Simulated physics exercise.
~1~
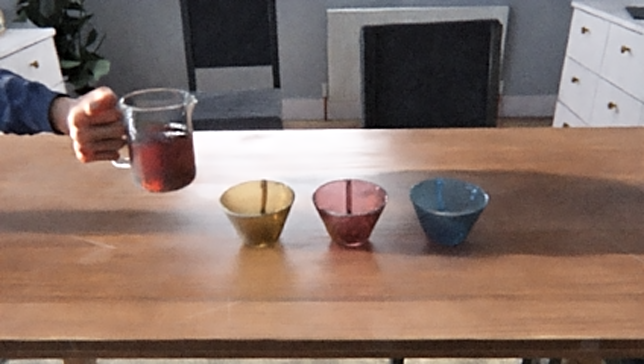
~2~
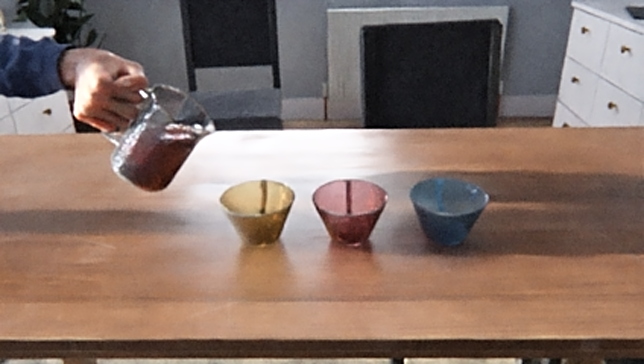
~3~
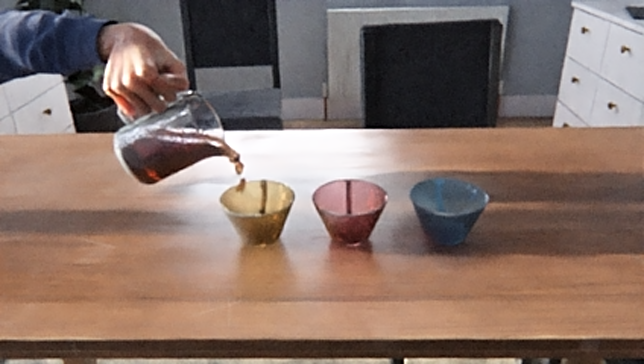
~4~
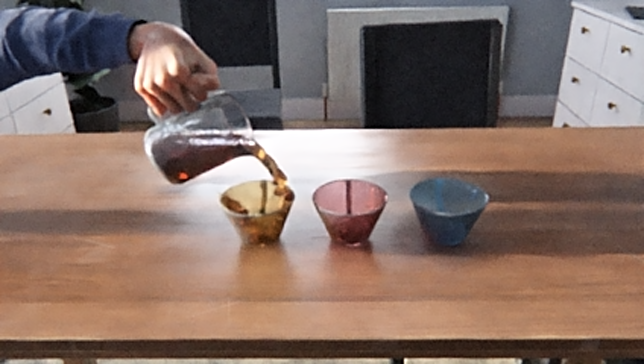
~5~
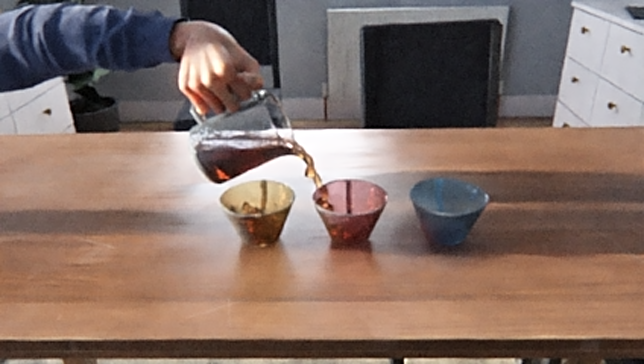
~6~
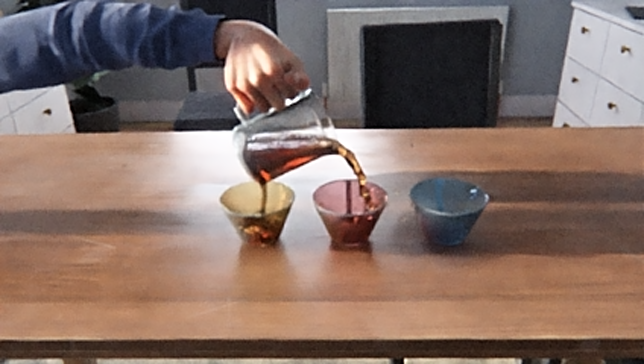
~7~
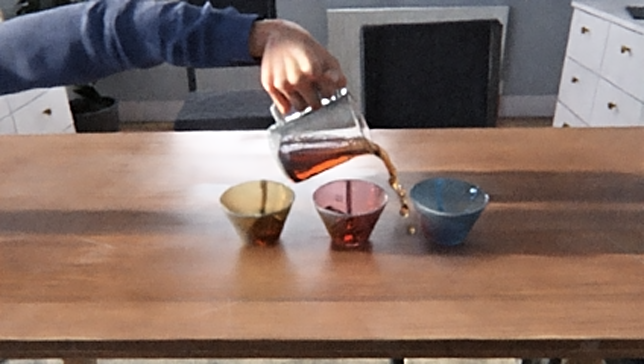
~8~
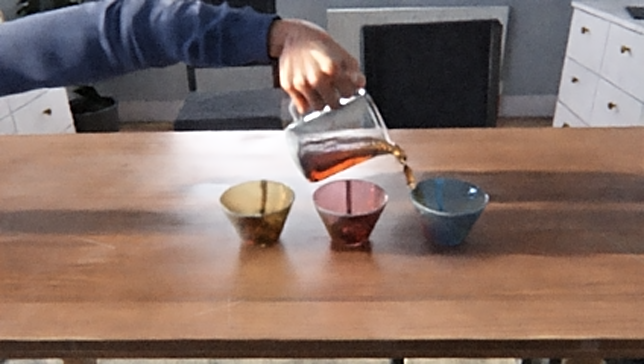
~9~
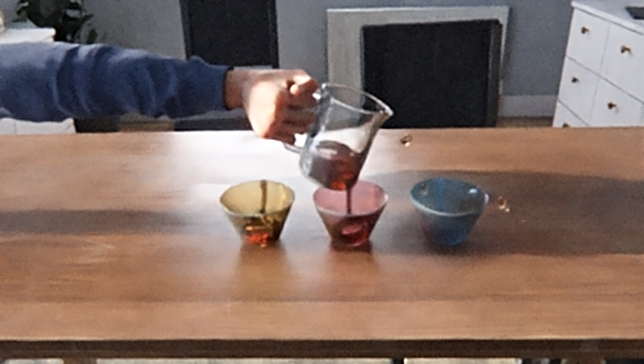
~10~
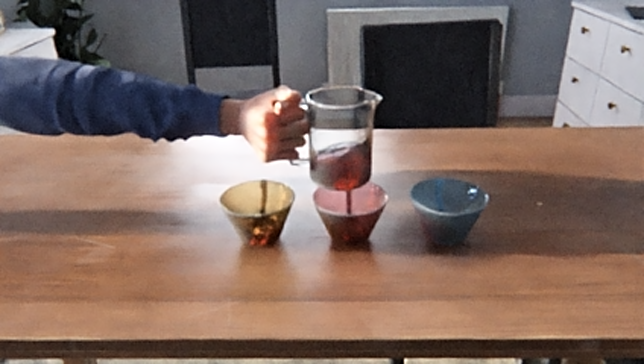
The clip shows a hand tilting a glass pitcher of reddish-brown tea and sweeping it rightward over yellow, pink and blue cups on a wooden table, pouring along the row, then righting it, ending upright above the pink cup with some tea still inside.
